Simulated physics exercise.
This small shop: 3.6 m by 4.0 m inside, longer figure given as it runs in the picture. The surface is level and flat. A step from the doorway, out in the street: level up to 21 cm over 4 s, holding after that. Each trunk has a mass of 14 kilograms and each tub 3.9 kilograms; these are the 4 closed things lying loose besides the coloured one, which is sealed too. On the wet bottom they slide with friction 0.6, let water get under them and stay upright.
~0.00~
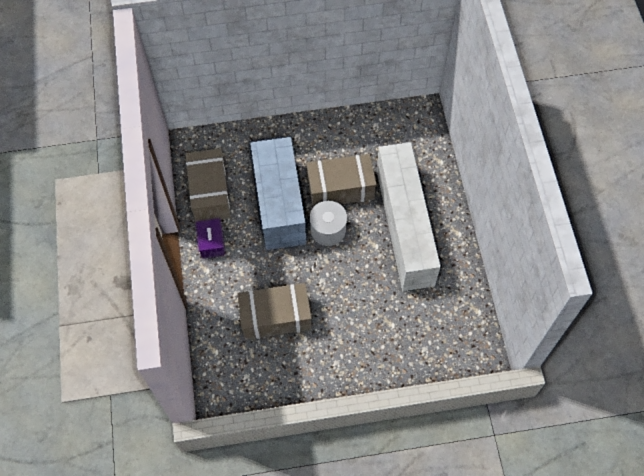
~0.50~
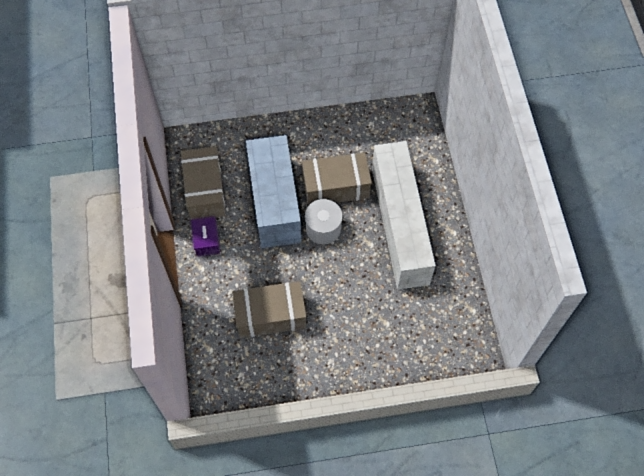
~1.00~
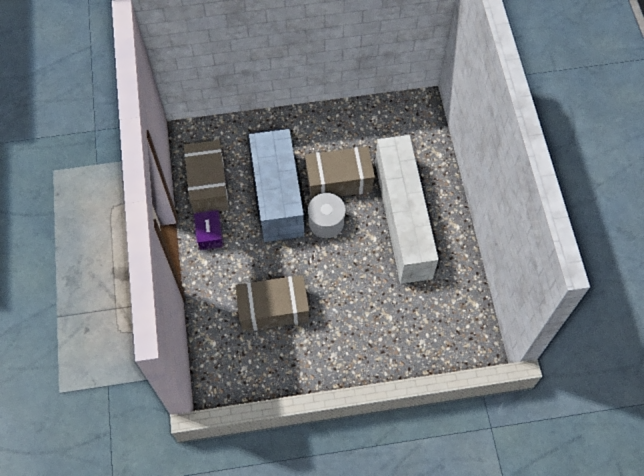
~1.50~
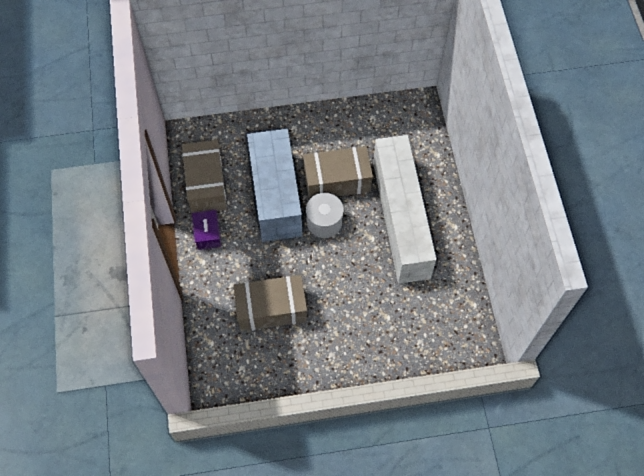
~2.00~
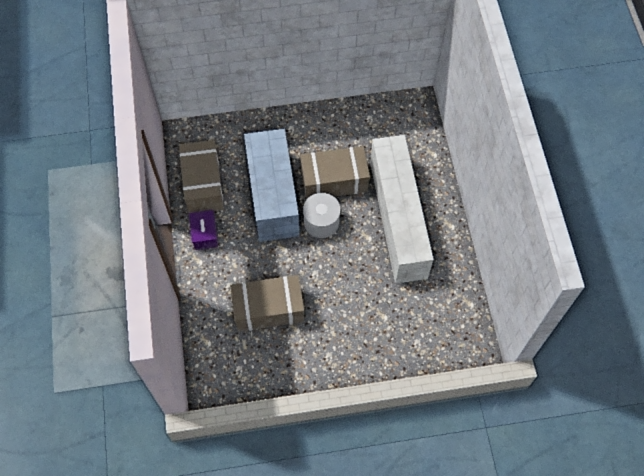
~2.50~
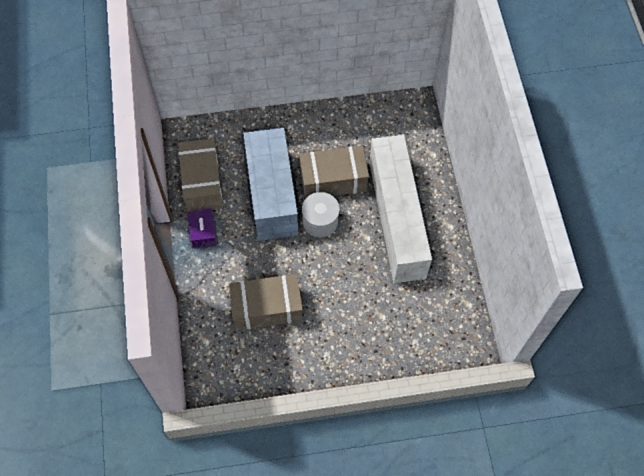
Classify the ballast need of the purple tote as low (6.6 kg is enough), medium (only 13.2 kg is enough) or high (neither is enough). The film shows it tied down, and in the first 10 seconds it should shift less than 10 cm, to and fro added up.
High.
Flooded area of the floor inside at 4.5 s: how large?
5.0 m2.
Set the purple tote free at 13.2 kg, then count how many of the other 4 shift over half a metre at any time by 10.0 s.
Total: 4.
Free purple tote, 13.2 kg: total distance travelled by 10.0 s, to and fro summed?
50 cm.
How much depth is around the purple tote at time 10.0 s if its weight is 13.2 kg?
Something like 7 centimetres.
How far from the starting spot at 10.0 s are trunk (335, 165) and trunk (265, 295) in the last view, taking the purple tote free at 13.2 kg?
60 cm and 100 cm respectively.
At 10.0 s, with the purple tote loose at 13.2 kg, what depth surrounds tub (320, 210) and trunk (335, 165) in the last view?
Depths: Near 5 cm, then near 6 cm.
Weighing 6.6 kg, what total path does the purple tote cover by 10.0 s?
Around 300 centimetres in total.
After 3.5 s the purple tote would be 43 cm from its start with 6.6 kg and 7 cm from its start with 13.2 kg; 6 cm of water round it then.
After 4.5 s the purple tote would be 60 cm from its start with 6.6 kg and 50 cm from its start with 13.2 kg; 7 cm of water round it then.
After 7.0 s the purple tote would be 144 cm from its start with 6.6 kg and 50 cm from its start with 13.2 kg; 7 cm of water round it then.
After 10.0 s the purple tote would be 79 cm from its start with 6.6 kg and 50 cm from its start with 13.2 kg; 7 cm of water round it then.
